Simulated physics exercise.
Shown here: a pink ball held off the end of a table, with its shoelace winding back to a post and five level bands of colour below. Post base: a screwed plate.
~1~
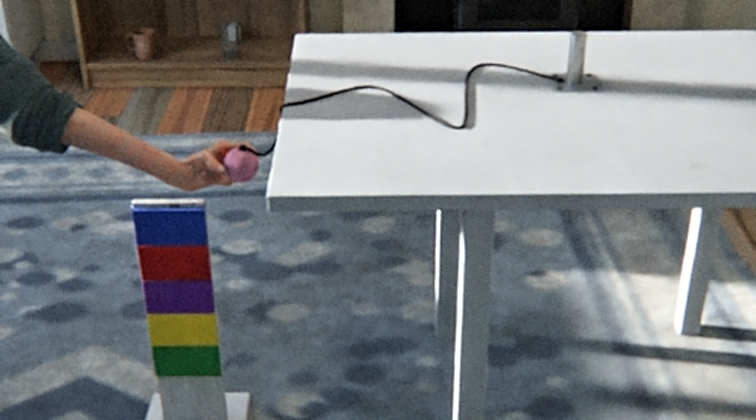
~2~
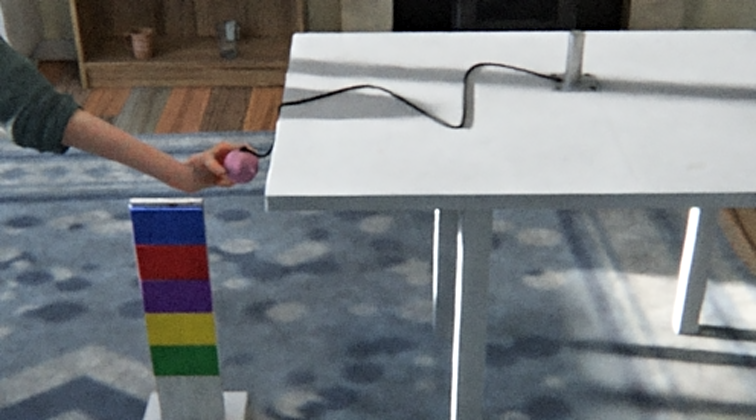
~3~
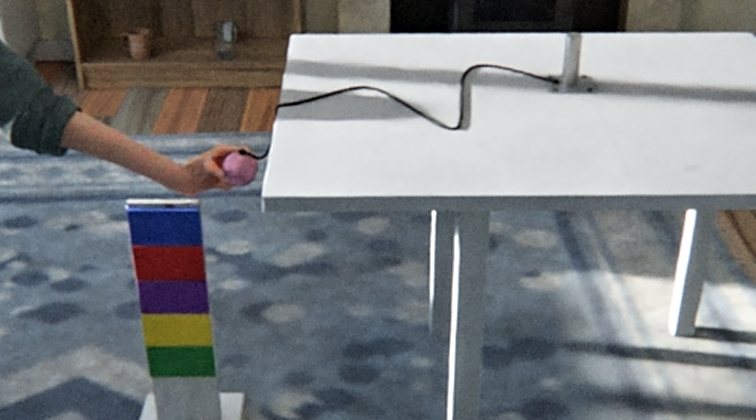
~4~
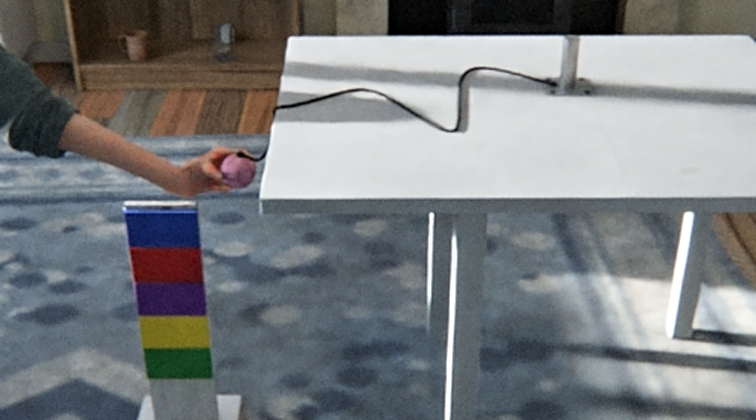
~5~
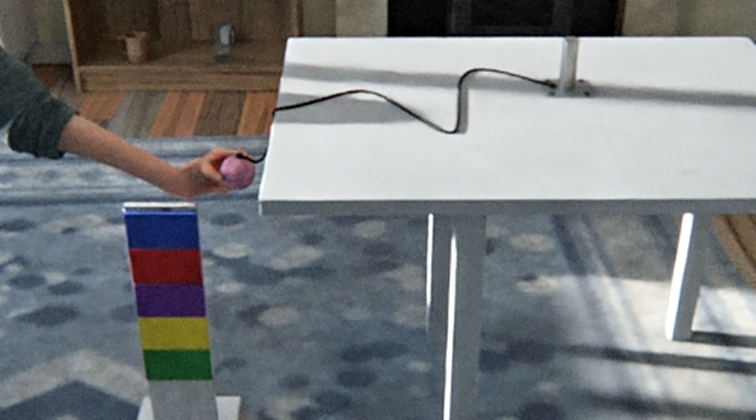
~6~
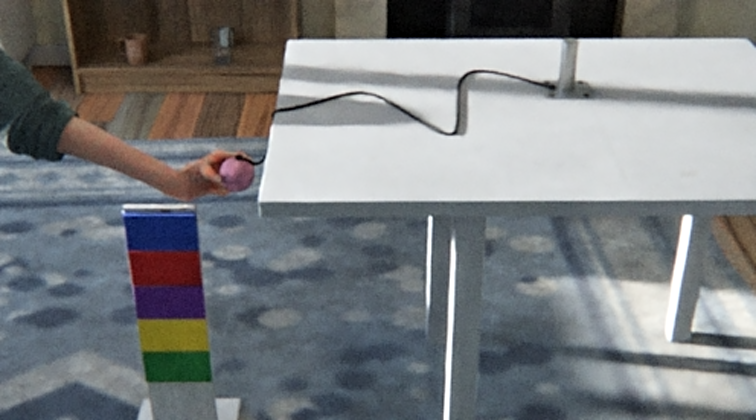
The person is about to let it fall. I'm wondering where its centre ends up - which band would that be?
That would be the green band.
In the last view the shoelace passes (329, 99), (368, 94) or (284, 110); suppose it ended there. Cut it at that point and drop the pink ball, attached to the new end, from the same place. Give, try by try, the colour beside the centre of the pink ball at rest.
Result per try - red; blue; purple.
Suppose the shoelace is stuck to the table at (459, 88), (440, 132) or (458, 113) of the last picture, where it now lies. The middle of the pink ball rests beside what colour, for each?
Taking the three tries in turn, you'd get yellow, red and purple.
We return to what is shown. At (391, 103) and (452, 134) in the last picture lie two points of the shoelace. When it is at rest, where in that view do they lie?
Final positions are (278, 168) and (303, 104), in that order.
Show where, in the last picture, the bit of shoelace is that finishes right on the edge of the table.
In the last picture it is at roughly (430, 127).
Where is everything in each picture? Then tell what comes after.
In the first frame, pink ball (241, 165); blue (170, 228); red (174, 264); purple (179, 298); yellow (183, 331); green (187, 362).
In the second frame, pink ball (241, 167); shoelace through (518, 69) (465, 83) (458, 127) (393, 95) (312, 99).
In the third frame, pink ball (240, 169).
In the fourth frame, pink ball (238, 172); shoelace through (513, 73) (459, 87) (453, 131) (388, 98) (307, 102).
In the fifth frame, pink ball (238, 173).
In the sixth frame, pink ball (237, 175); shoelace through (512, 76) (458, 90) (452, 134) (387, 101) (305, 106).
Soon after, ball near (276, 349); level with green.
After that, ball near (292, 351); level with green.
In the end, ball near (290, 355); level with green. The shoelace holds its middle at green.
